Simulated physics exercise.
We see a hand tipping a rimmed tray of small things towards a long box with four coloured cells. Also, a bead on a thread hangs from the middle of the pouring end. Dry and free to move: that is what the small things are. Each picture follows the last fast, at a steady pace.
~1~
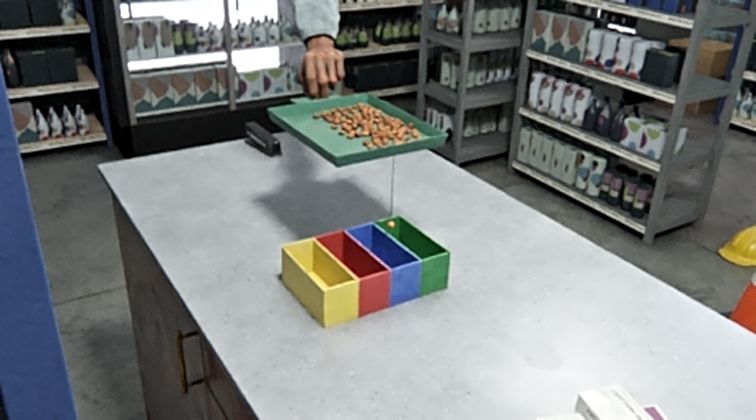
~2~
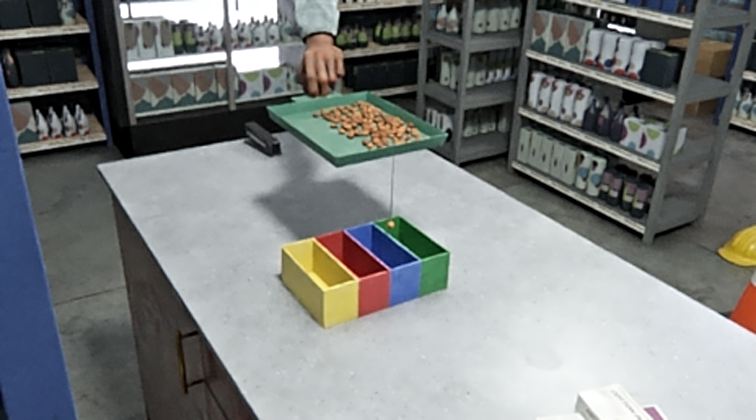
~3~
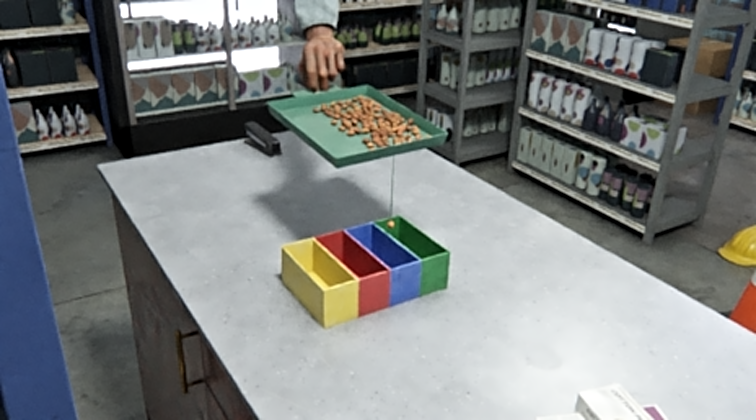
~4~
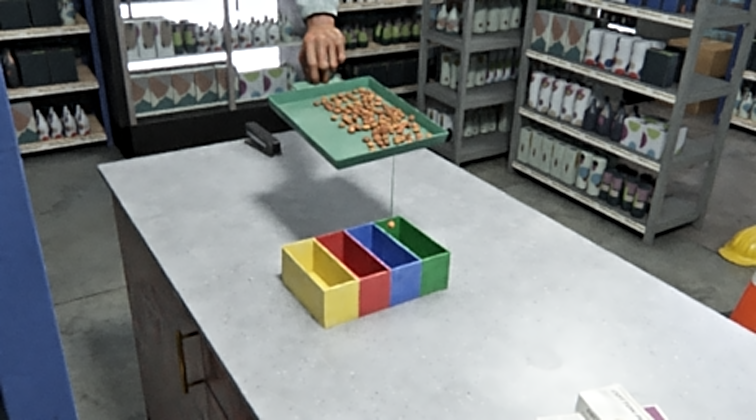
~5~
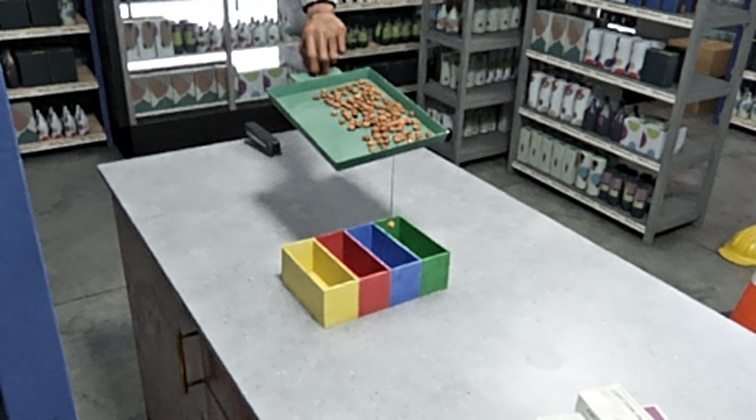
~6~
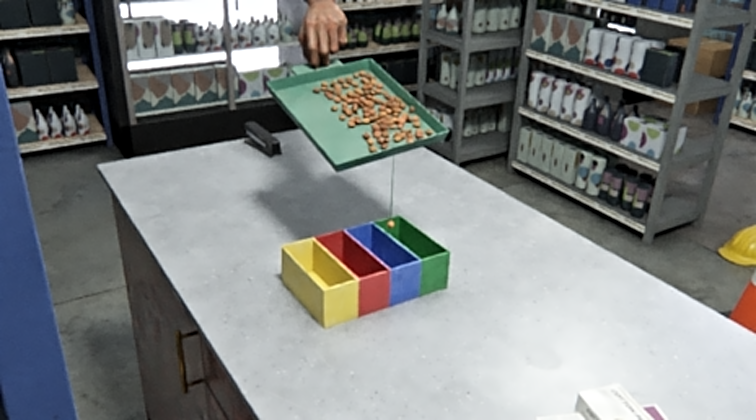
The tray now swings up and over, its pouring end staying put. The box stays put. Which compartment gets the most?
The red compartment.
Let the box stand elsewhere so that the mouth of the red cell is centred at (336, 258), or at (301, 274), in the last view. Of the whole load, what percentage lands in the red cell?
First try: Roughly 30 per cent; second try: Roughly 0 per cent.
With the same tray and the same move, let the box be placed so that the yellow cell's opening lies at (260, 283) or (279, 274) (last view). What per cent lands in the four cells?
You'd see roughly 60 per cent first and roughly 90 per cent second.
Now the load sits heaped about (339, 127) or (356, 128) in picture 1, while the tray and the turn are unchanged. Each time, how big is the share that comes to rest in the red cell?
Close to 70 per cent, followed by close to 70 per cent.
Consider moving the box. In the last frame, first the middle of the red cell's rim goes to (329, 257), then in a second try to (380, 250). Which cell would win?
Blue, and then yellow.
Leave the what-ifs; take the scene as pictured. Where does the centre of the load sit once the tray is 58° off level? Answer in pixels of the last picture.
I'd mark it close to (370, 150).
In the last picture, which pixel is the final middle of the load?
Once it all stops, the middle lies near (358, 286).
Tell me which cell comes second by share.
Behind the top one comes the blue cell.
Soon after the last picture, tray tipped steeply; nearly all on the tray; a stray few falling or outside the box.
A little later, tray tipped right over; about half on the tray; about a quarter in the red cell; a small part in the blue cell; a stray few in the yellow cell; a stray few in the green cell; about a quarter falling or outside the box.
Later still, tray tipped past a quarter turn; about two thirds in the red cell; about a quarter in the blue cell; a small part in the green cell; a stray few in the yellow cell.
At rest, tray tipped past a quarter turn; about two thirds in the red cell; about a quarter in the blue cell; a small part in the green cell; a stray few in the yellow cell.
